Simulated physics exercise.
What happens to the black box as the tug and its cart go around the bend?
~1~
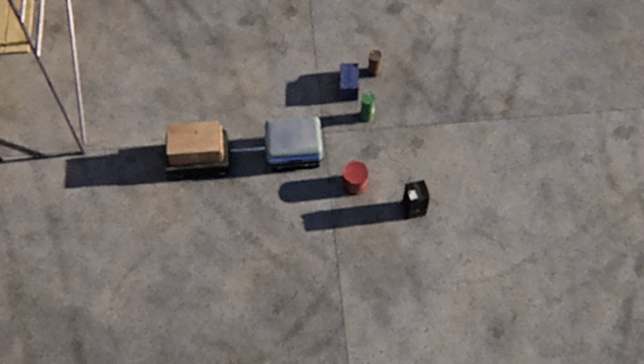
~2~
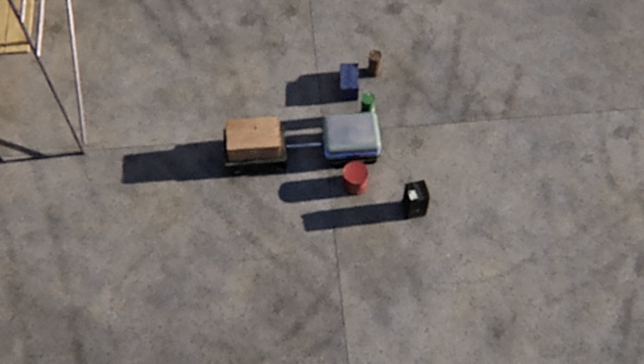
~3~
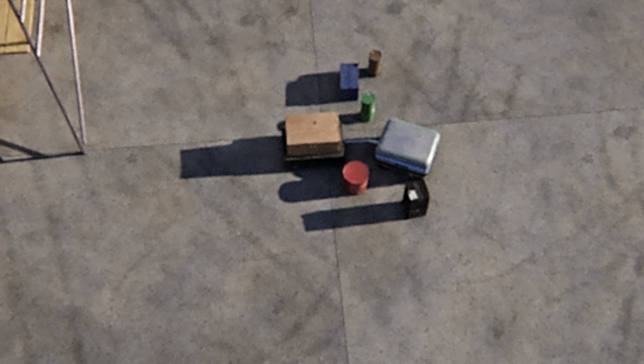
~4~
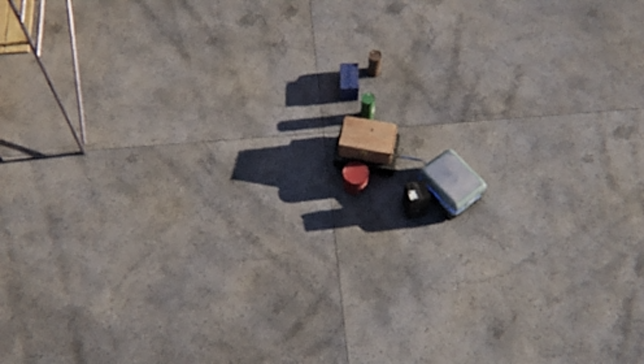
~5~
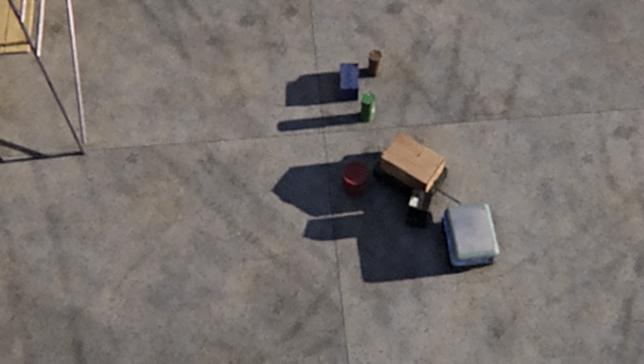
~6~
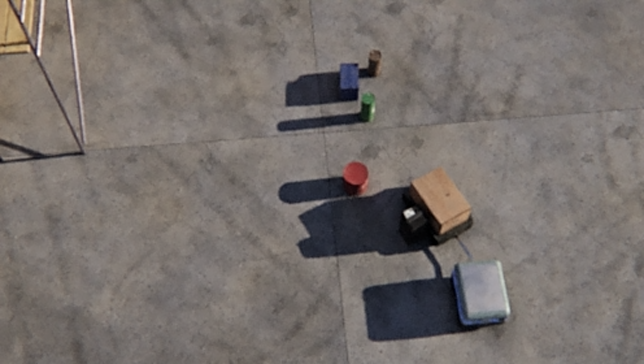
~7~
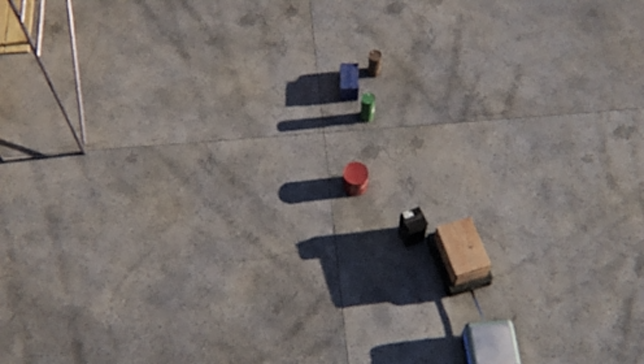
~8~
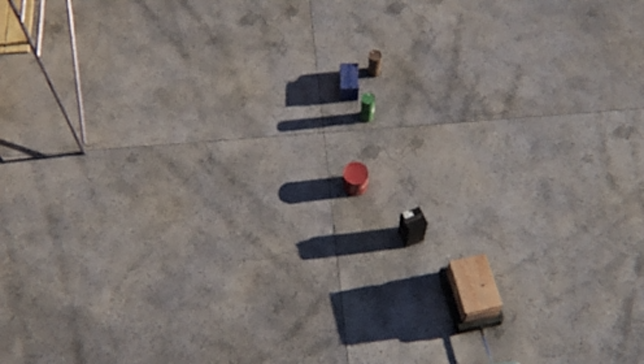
The black box gets shifted a short way down the view as the cart passes, and it stays upright.
